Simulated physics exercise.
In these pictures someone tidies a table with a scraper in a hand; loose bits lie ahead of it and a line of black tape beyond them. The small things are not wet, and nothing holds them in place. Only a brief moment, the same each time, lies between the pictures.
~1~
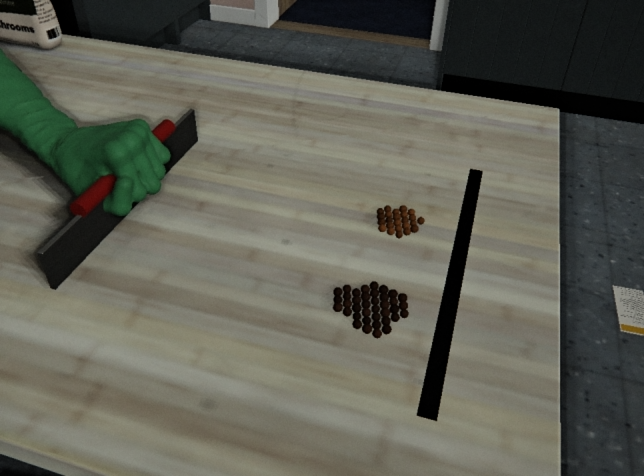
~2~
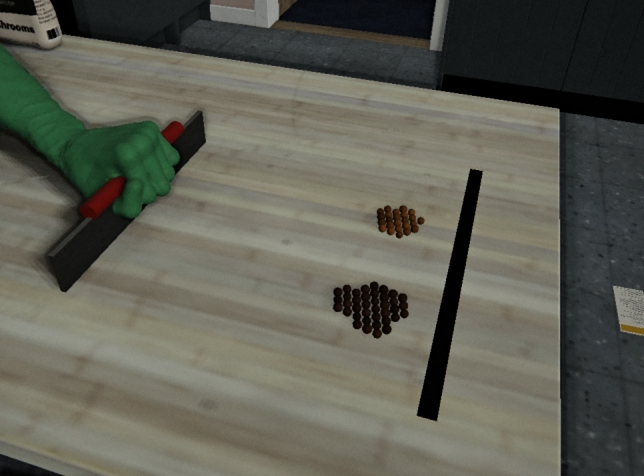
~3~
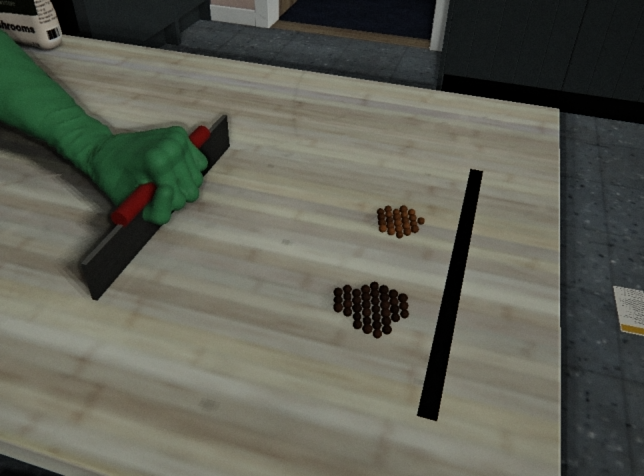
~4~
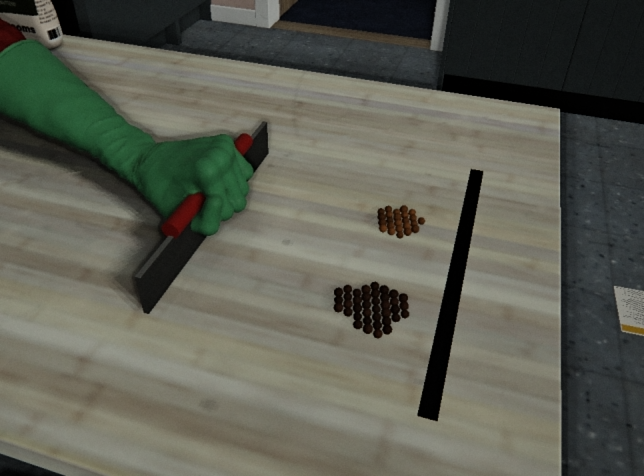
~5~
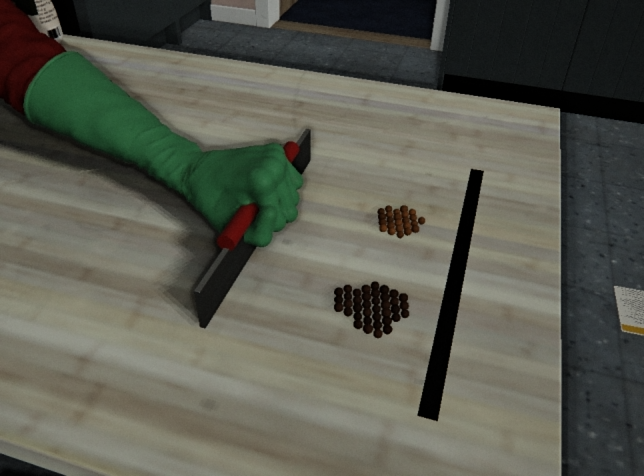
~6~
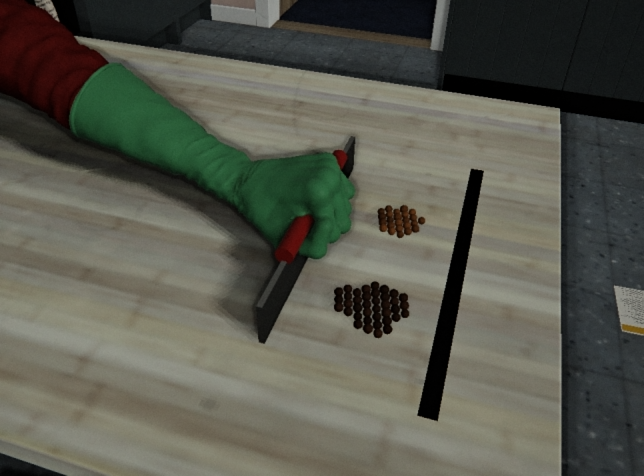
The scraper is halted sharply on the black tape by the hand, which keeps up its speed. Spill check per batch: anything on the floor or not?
Near batch - some on the floor; far batch - some on the floor.
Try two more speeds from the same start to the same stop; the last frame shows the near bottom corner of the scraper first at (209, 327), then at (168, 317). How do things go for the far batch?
First place: It spills some off. Second place: It spills some off.
Then, 0.10 s past the last view, scraper still moving, near (410, 225); near batch all on the table, its front near (458, 343); far batch all on the table, its front near (461, 239).
Then, 0.22 s past the last view, scraper stopped at the black tape; near batch all on the table, its front near (611, 414); far batch all on the table, its front near (593, 285).
Then, 0.50 s past the last view, scraper stopped at the black tape; near batch all over the edge; far batch all over the edge.
Finally, scraper stopped at the black tape; near batch all over the edge; far batch all over the edge.
